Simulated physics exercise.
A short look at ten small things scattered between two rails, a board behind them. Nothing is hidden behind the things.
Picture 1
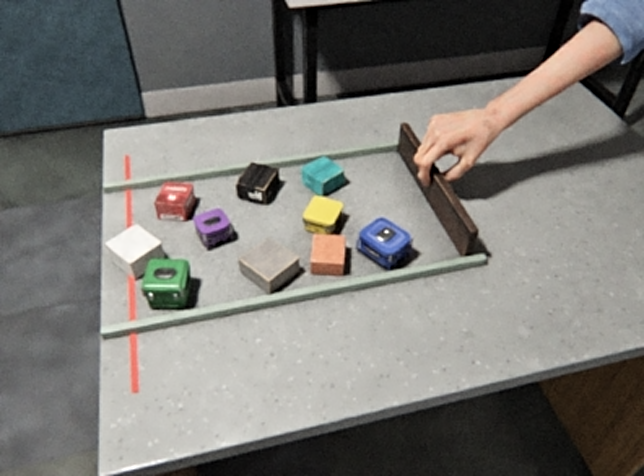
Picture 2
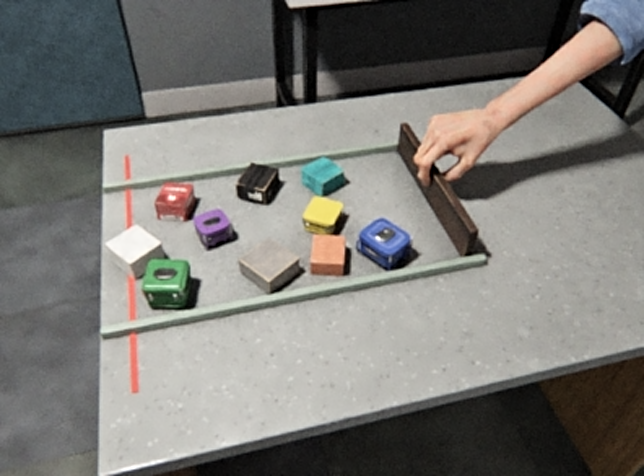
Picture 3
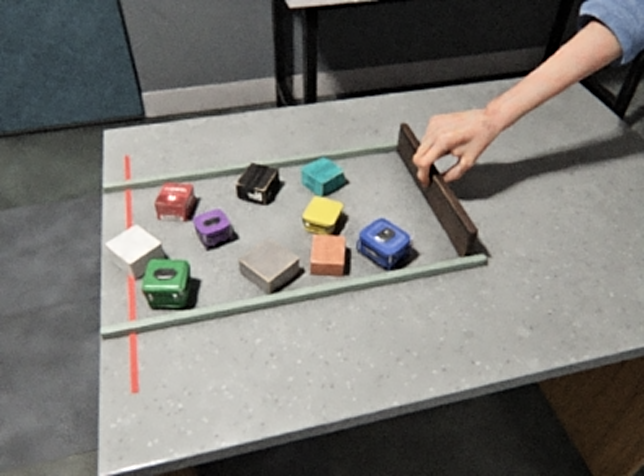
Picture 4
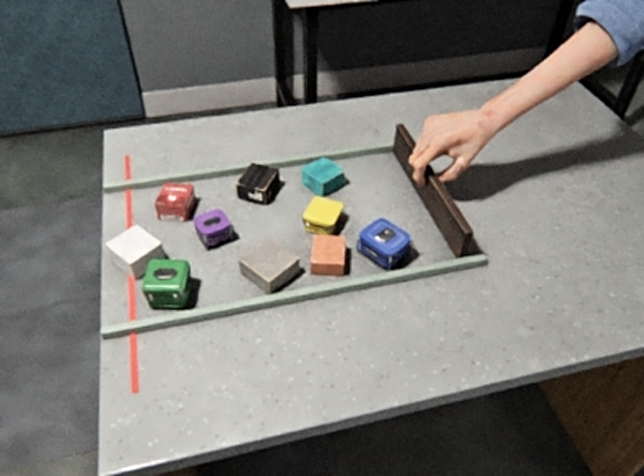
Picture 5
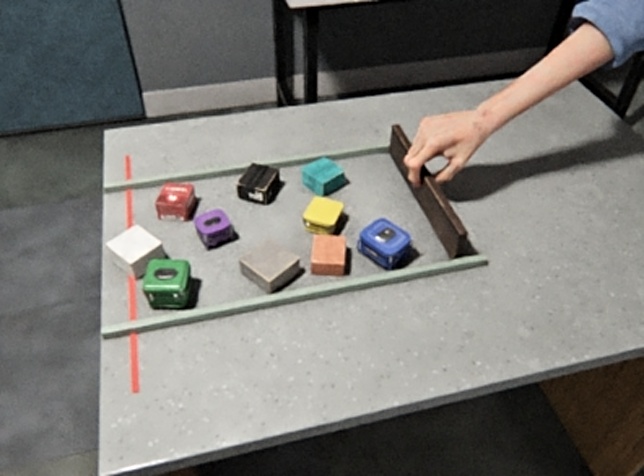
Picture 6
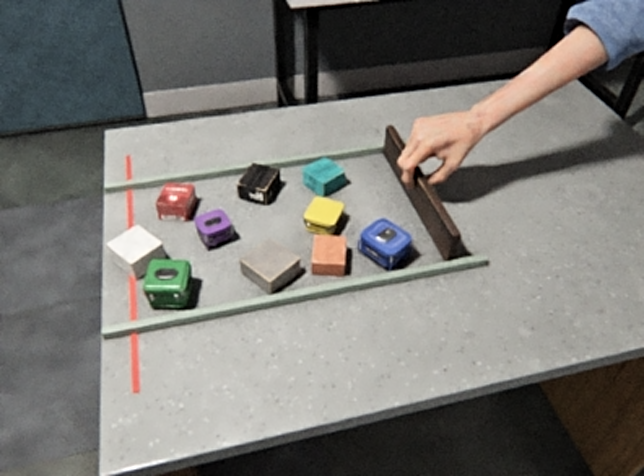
On a grey speckled tabletop, small coloured blocks and cases sat scattered between two pale green rails and stayed still, while a hand at the right slid a dark board slightly left toward them.
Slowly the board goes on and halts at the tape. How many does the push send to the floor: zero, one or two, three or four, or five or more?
The number that fall off is five or more.
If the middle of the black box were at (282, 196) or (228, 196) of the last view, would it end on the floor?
In turn it stays on; comes down.
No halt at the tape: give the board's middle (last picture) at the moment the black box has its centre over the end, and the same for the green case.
Its middle is around (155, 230) and around (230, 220).
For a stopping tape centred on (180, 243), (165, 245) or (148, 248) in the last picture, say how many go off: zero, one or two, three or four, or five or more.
For each place: Three or four; three or four; at least five.
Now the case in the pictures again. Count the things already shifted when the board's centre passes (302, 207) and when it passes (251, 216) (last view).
First 6, then 9.
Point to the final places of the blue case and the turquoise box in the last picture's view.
About (110, 289), and the other about (111, 205).
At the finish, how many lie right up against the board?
In contact: 3.
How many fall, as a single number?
Exactly 7.
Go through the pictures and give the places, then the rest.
The first picture shows white block (136, 251); green case (168, 283); red box (176, 201); board (433, 185); tape (130, 250).
The second picture shows green case (168, 284); yellow case (323, 217).
The third picture shows red box (176, 202); grey block (269, 266).
The fourth picture shows white block (136, 252); turquoise box (323, 177).
The fifth picture shows green case (169, 284); purple case (214, 229).
The sixth picture shows white block (137, 252); green case (169, 284); red box (177, 202); board (417, 189); tape (131, 251).
A little later, none off yet; white block at rest near (137, 252); green case at rest near (169, 284); red box at rest near (177, 202).
Next, none off yet; white block at rest near (137, 252); green case shifted about its own width near (129, 293); red box shifted a little near (166, 205).
Later still, one off so far; white block tilted a little near (91, 258); green case fallen; red box tilted well over near (86, 224).
When it is over, the number that fall off is five or more; down, orange block, black box, grey block, purple case, red box, green case and white block.
